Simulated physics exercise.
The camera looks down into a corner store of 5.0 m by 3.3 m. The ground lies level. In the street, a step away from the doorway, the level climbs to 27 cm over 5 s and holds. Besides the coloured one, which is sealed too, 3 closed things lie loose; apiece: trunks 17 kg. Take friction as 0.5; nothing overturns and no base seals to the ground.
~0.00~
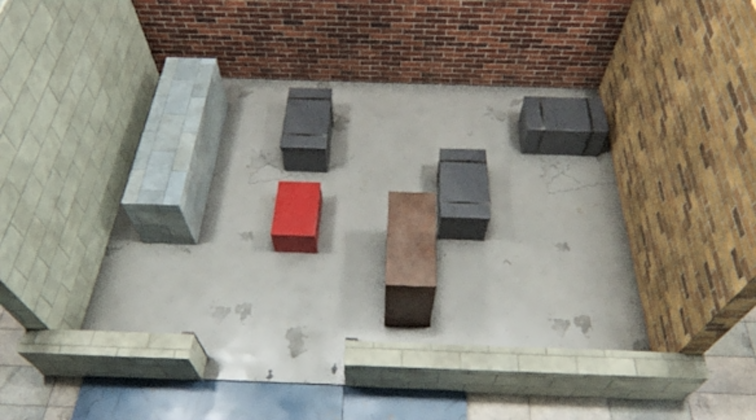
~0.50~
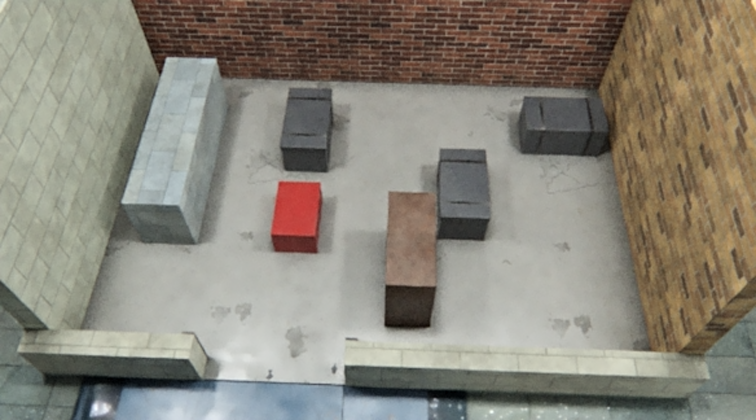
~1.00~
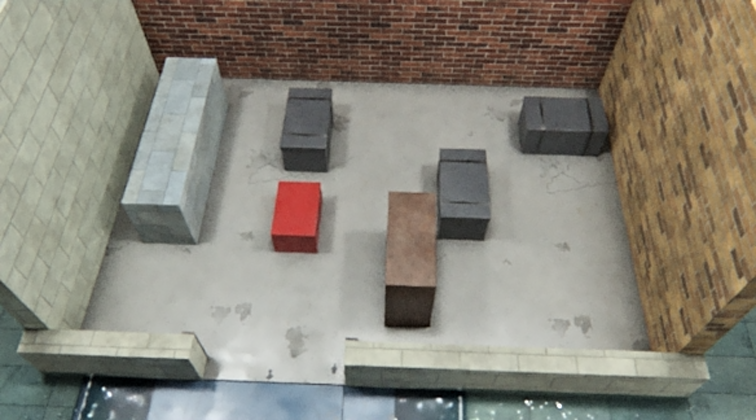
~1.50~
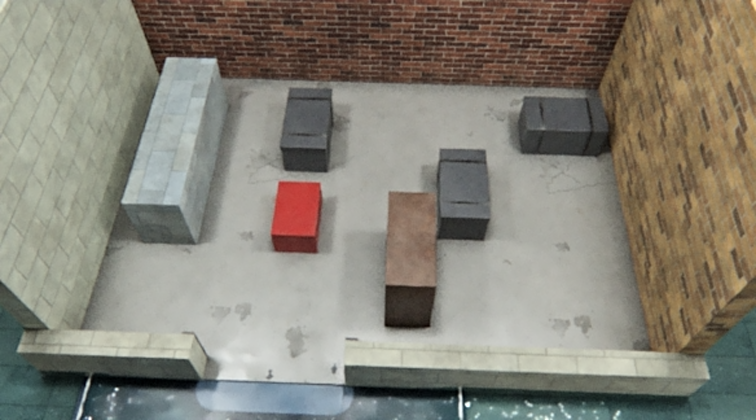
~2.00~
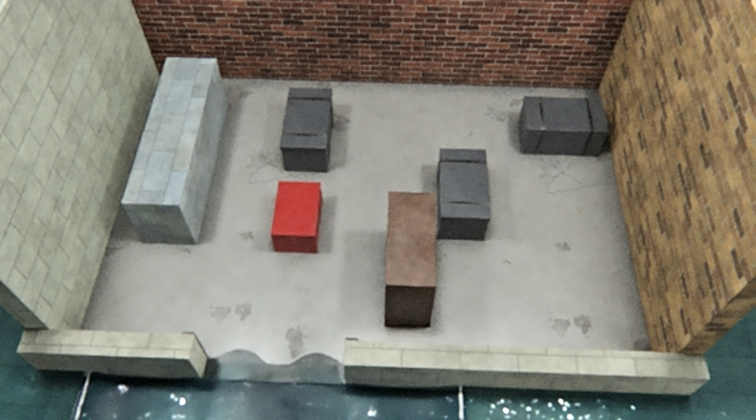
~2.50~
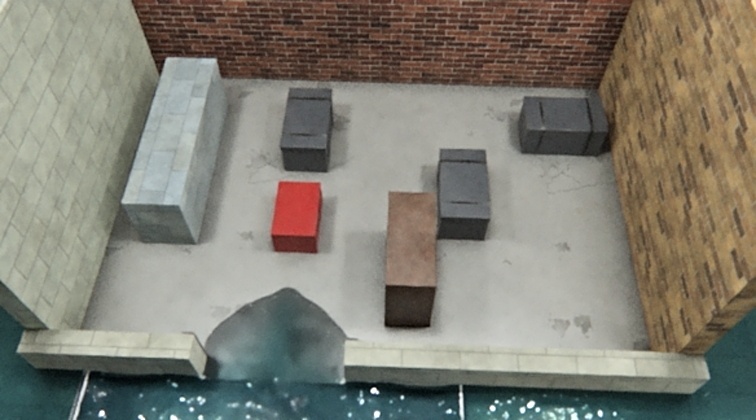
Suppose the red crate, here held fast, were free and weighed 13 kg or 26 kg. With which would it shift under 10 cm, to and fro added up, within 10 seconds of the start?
Verdict: Neither weight holds it.
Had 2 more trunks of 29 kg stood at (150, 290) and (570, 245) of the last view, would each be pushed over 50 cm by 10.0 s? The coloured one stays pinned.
In that order: Short of it, under.
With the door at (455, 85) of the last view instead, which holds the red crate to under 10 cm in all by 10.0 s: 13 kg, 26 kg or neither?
Then neither weight holds it.
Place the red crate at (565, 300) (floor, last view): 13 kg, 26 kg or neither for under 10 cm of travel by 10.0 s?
It takes the larger.
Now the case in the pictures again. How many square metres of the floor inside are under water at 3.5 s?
Roughly 2.5 m2.
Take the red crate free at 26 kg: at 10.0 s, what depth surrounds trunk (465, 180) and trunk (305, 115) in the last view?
About 3 and 16 cm.
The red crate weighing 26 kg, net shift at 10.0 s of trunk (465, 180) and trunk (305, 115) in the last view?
In that order: 0 cm, 50 cm.
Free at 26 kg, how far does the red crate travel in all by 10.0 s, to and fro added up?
About 120 cm.
After 3.5 s the red crate would be 1 cm from its start with 13 kg and 0 cm from its start with 26 kg; 3 cm of water round it then.
After 4.5 s the red crate would be 33 cm from its start with 13 kg and 0 cm from its start with 26 kg; 5 cm of water round it then.
After 7.0 s the red crate would be 84 cm from its start with 13 kg and 52 cm from its start with 26 kg; 7 cm of water round it then.
After 10.0 s the red crate would be 76 cm from its start with 13 kg and 97 cm from its start with 26 kg; 16 cm of water round it then.
